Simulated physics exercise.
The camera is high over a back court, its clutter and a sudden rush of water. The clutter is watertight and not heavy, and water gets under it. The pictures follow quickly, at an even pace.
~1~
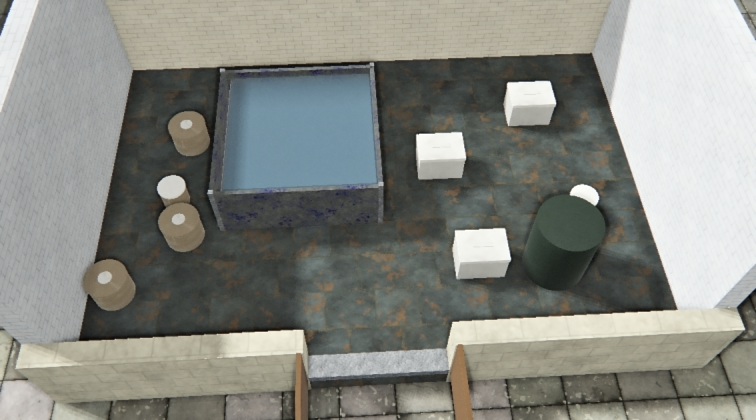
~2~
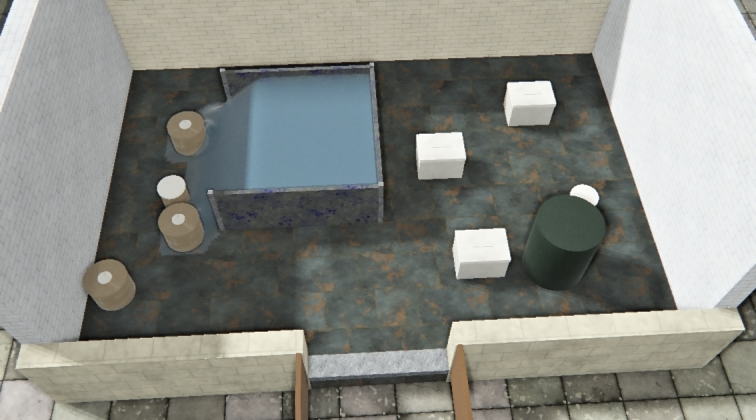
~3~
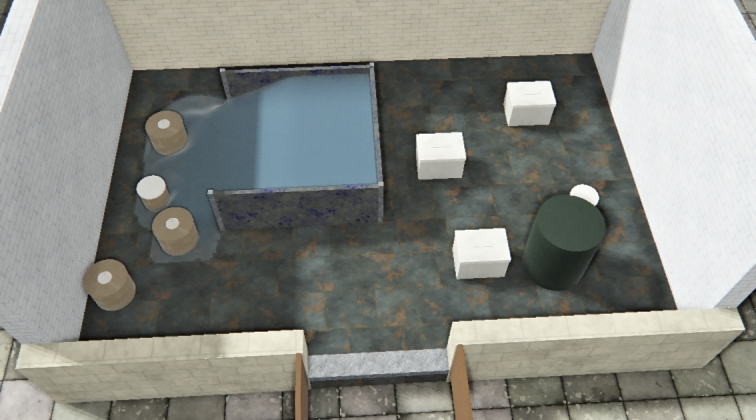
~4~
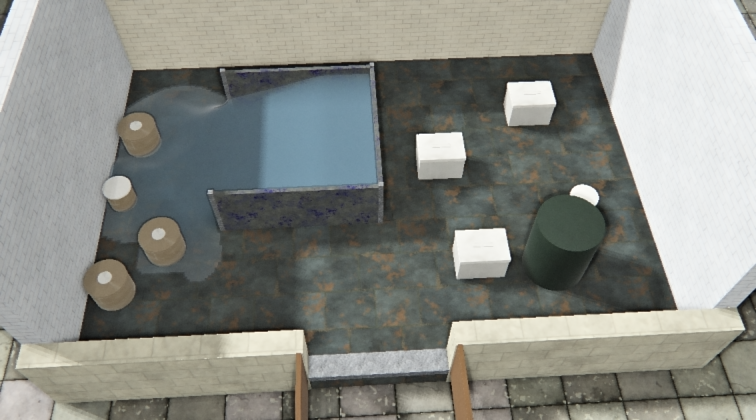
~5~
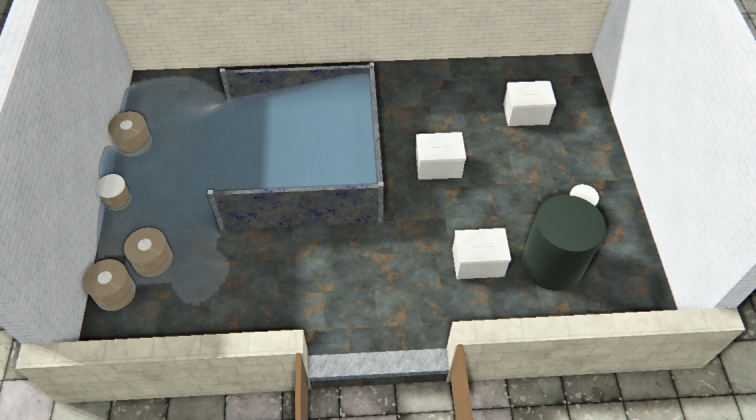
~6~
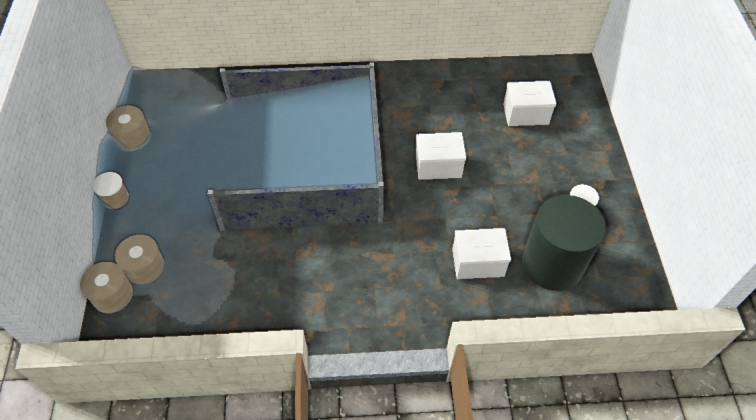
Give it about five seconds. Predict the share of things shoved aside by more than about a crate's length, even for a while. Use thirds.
It is two thirds or more.
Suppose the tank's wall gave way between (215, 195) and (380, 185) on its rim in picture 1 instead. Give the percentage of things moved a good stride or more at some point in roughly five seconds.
Roughly 50 per cent.
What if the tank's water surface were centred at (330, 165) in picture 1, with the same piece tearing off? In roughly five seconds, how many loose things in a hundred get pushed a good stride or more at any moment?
Roughly 80 per cent.
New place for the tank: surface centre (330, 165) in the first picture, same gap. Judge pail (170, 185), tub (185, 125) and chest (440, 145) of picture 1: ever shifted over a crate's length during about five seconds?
One after the other: Moved that far, moved that far, never so far.
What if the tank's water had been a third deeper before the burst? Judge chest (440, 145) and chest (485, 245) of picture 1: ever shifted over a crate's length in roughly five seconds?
As listed: Not that far, shifted that much.
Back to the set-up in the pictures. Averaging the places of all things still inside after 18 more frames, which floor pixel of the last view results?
At about (472, 197).
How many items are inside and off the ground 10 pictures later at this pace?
3 of them.
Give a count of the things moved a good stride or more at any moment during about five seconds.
It comes to 6.
A moment on, 3 of 8 are well off their spots; 2 afloat.
Next, 4 of 8 are well off their spots; 3 afloat.
Later, 4 of 8 are well off their spots; 1 afloat.
In the end, 6 of 8 are well off their spots, and 6 have been at some point; 2 afloat.
